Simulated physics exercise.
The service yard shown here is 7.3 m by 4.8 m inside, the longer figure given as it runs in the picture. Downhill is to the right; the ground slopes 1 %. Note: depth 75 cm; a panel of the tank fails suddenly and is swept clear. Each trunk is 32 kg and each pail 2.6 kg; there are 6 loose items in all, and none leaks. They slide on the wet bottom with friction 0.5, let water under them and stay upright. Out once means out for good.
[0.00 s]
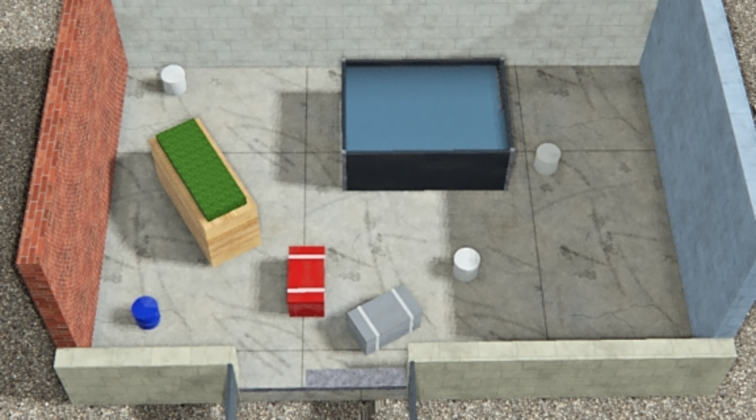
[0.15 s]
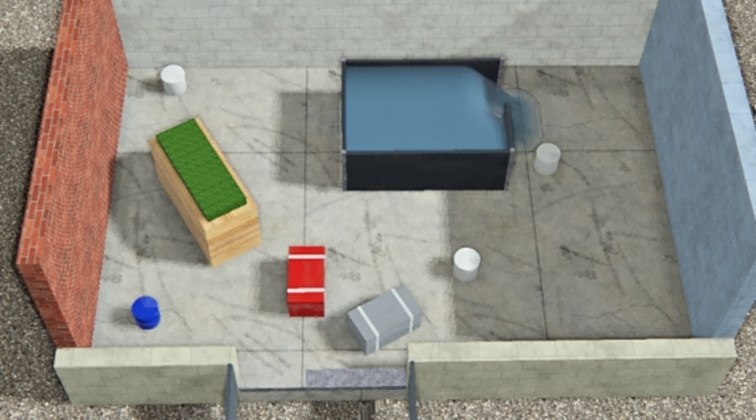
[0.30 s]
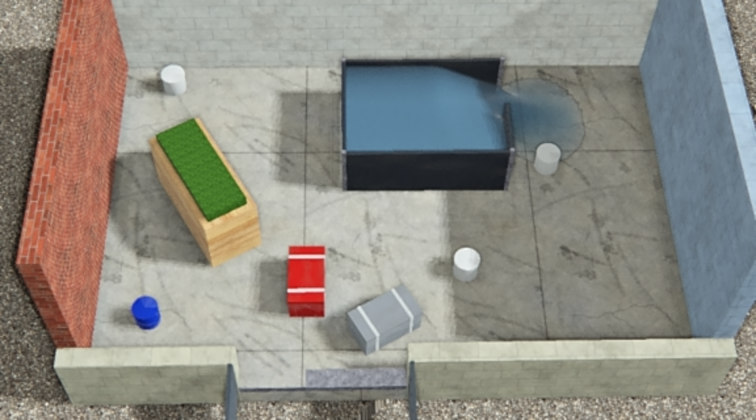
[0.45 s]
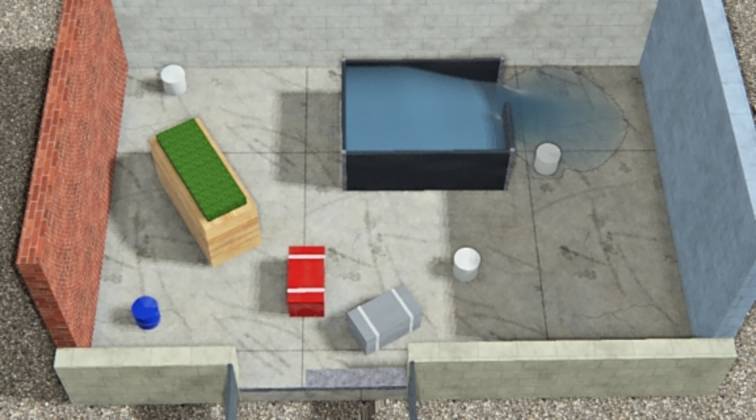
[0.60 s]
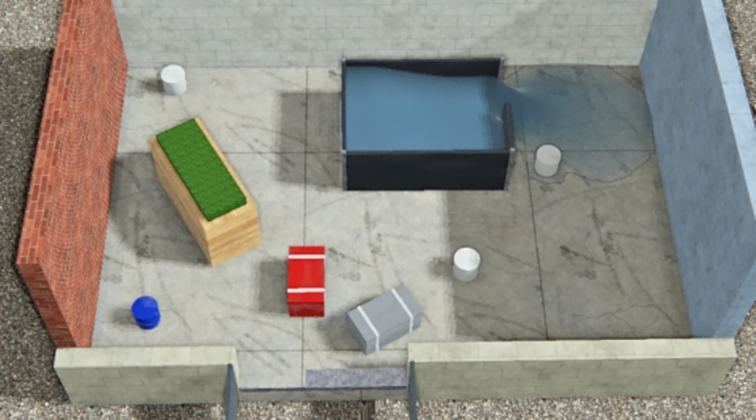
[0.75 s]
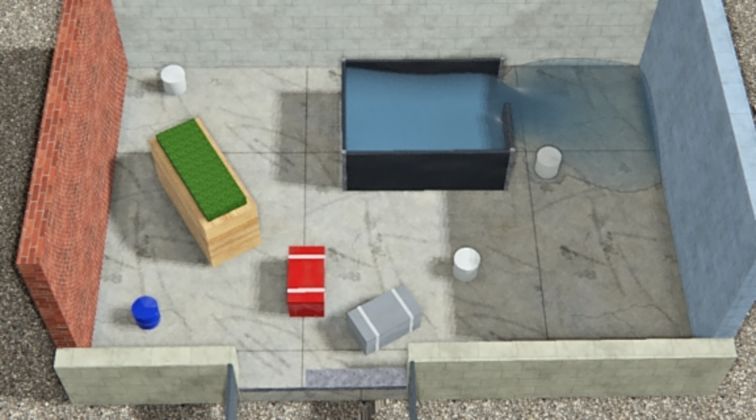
We see a walled yard holding trunks, pails and a planter as water pours through a gap in the right side of a dark tank, spreading across the floor to the blue wall and around a white pail, which barely shifts.
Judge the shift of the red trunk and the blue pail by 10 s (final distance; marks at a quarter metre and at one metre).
By the end, the red trunk remains about where it was, while the blue pail drifts a little.
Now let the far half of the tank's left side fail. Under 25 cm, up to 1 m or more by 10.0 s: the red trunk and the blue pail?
In that case the red trunk travels far, the blue pail ends far away.
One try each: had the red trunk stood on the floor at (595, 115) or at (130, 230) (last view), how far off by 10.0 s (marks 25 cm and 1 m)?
In that order: It goes a long way; it hardly budges.
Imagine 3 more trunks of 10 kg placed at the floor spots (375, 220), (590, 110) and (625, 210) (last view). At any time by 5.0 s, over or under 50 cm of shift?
Taking them in the order given: Falls short, exceeds it and exceeds it.
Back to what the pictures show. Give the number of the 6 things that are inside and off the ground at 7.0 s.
Count at that moment: 2.
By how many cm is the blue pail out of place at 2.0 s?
By that time, close to 0 cm.
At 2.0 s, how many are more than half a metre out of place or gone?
0 in all.
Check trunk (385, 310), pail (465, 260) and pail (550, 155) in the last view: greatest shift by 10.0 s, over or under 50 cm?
Beyond the limit, then beyond the limit, then within the limit.
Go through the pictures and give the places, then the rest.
The first picture shows the red trunk at (306, 273), on the bottom; the blue pail at (144, 307), on the bottom; water covers 3.2 m2; 0 of 6 have shifted.
The second picture shows the red trunk at (306, 273), on the bottom; the blue pail at (144, 307), on the bottom; 3.8 m2 under water; 0 of 6 have shifted.
The third picture shows the red trunk at (306, 273) rests on the ground; the blue pail at (144, 307) rests on the ground; water covers 4.6 m2; 0 of 6 have shifted.
The fourth picture shows the red trunk at (306, 273) rests on the ground; the blue pail at (144, 307), on the bottom; water covers 5.6 m2; 0 of 6 have shifted.
The fifth picture shows the red trunk at (306, 273) rests on the ground; the blue pail at (144, 307) rests on the ground; 6.7 m2 under water; 0 of 6 have shifted.
The sixth picture shows the red trunk at (306, 273), on the bottom; the blue pail at (144, 307), on the bottom; water covers 7.2 m2; 1 of 6 have shifted.
After 2.0 s the red trunk is near (306, 273), 0.0 m from its start, aground; the blue pail is near (144, 307), 0.0 m from its start, aground; 0 of 6 are out; 0 afloat.
After 4.5 s the red trunk is near (306, 273), 0.0 m from its start, aground; the blue pail is near (144, 307), 0.0 m from its start, aground; 0 of 6 are out; 0 afloat.
After 7.0 s the red trunk is near (305, 273), 0.0 m from its start, aground; the blue pail is near (142, 306), 0.0 m from its start, aground; 0 of 6 are out; 2 afloat.
After 10.0 s the red trunk is near (305, 273), 0.0 m from its start, aground; the blue pail is near (137, 269), 0.6 m from its start, afloat; 0 of 6 are out; 4 afloat.
